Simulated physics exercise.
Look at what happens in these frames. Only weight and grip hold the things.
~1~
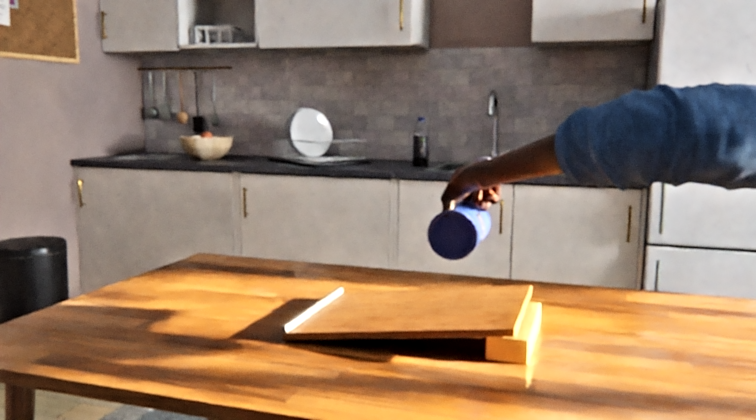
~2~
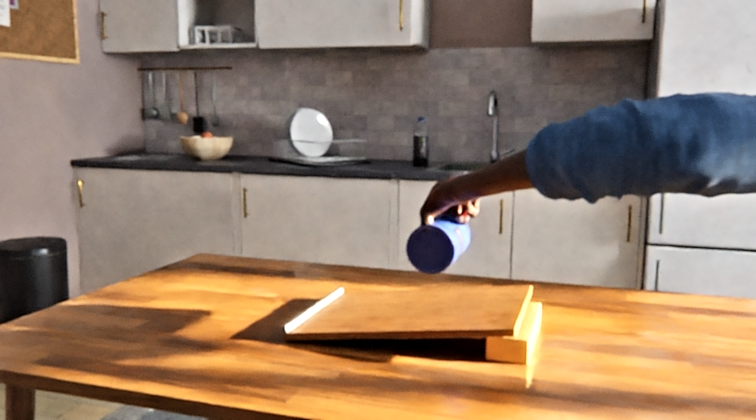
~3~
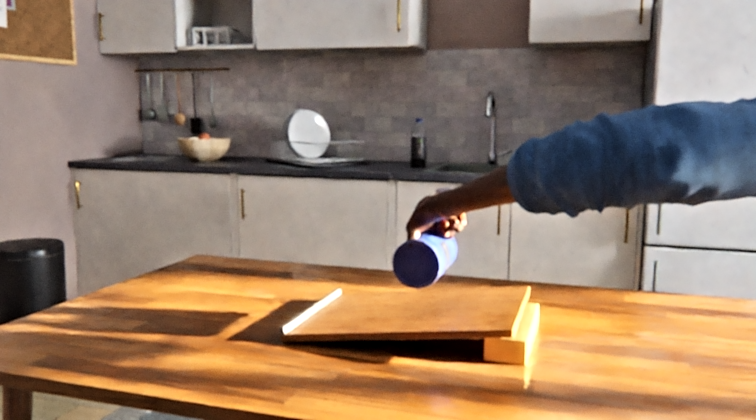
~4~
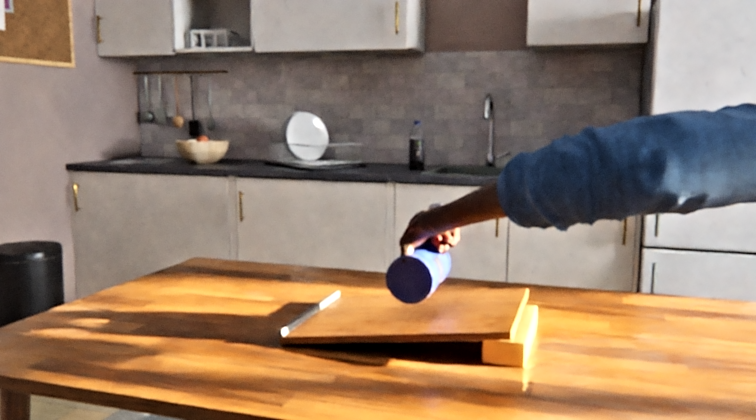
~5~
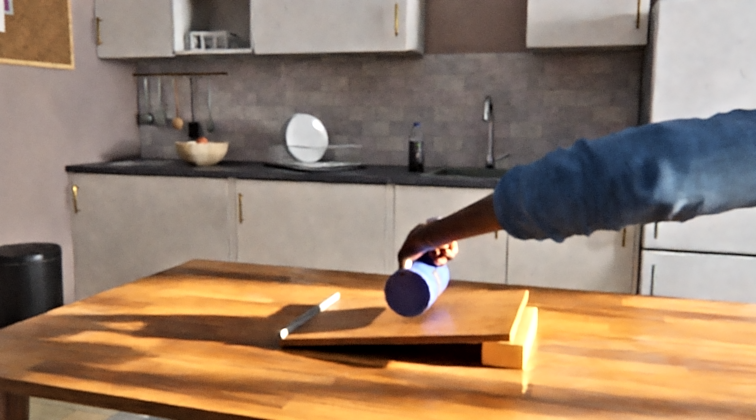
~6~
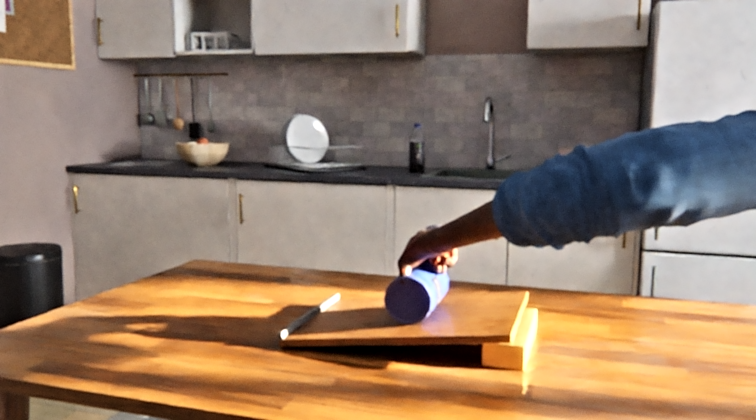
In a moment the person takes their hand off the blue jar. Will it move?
Yes. Just watch, it gets moving.
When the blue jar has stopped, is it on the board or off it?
At the end, the blue jar is no longer up there.
Then, 1.00 s after the last picture, blue jar now off the board.
Then, 1.80 s after the last picture, things are still on the move.
By the end, off the board, blue jar. The blue jar runs down the board.
